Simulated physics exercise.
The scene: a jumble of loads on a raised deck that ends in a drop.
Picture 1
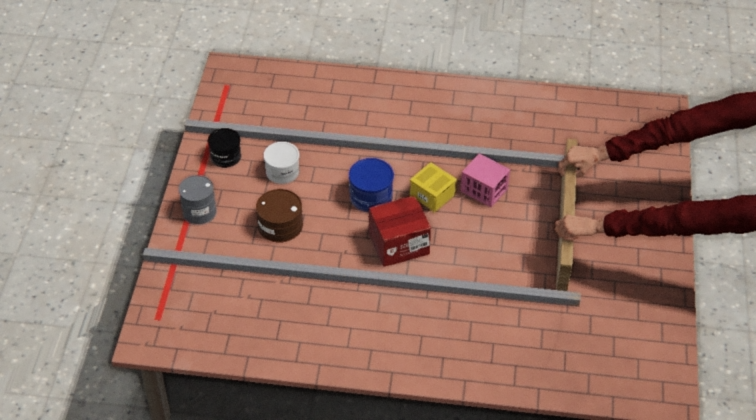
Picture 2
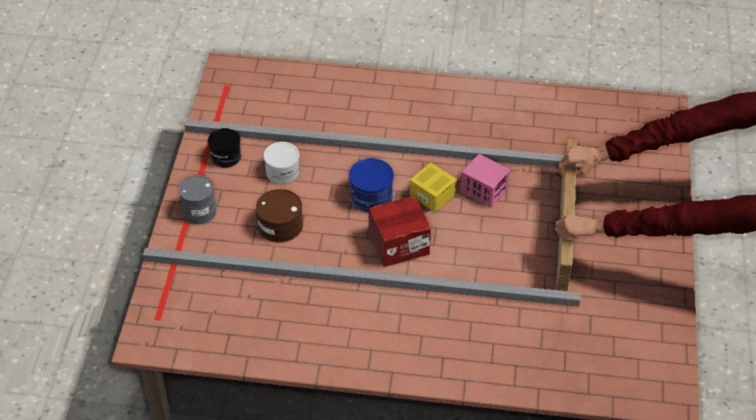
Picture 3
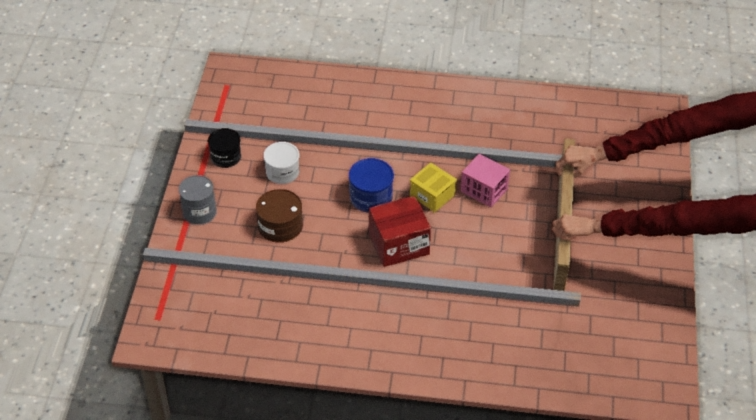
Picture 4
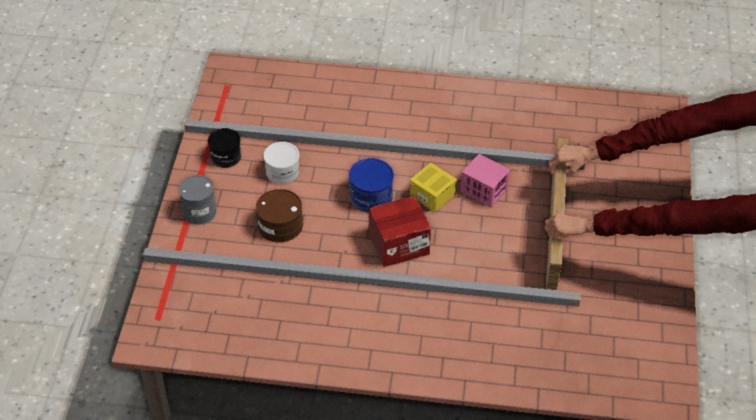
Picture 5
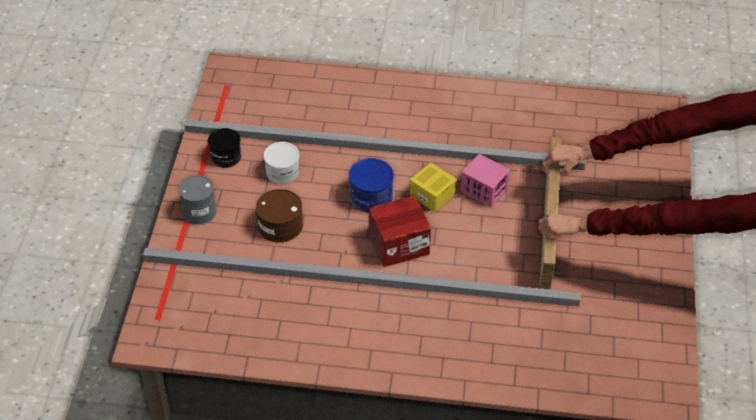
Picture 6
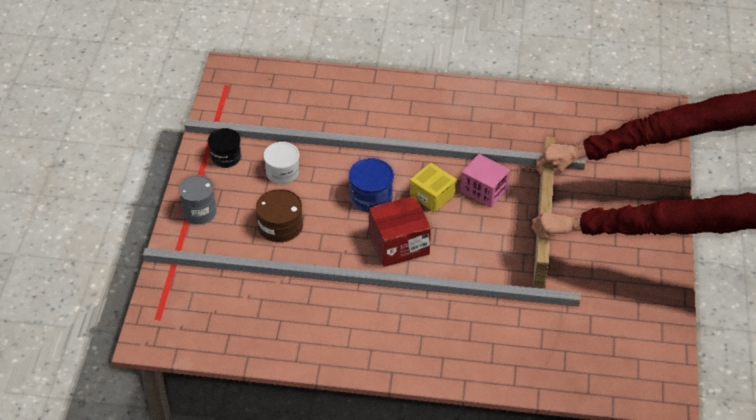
A wooden plank, held by two hands, slides slightly left toward still containers on a table.
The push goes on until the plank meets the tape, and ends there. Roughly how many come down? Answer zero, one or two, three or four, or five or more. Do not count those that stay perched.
Five or more.
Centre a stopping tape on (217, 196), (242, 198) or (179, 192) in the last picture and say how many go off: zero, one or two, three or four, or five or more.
Going through the places as listed, I'd say at least five, then either one or two, then five or more.
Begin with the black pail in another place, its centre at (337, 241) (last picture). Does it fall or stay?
Result: It falls away.
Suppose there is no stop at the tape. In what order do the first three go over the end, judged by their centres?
You'd see the grey canister first, then the black pail, then the brown canister.
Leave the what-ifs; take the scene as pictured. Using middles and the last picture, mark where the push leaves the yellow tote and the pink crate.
Positions - first (178, 182), then (185, 154).
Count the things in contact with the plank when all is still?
Well, it touches 3.
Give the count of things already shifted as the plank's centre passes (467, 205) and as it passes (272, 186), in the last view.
First 2 and then 8.
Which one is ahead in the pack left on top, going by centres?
That one's the red parcel.
Early on, none off yet; grey canister at rest near (198, 200); black pail at rest near (225, 148); white pail at rest near (282, 163).
Finally, the number that fall off is five or more; lost, blue pail, brown canister, white pail, black pail and grey canister.
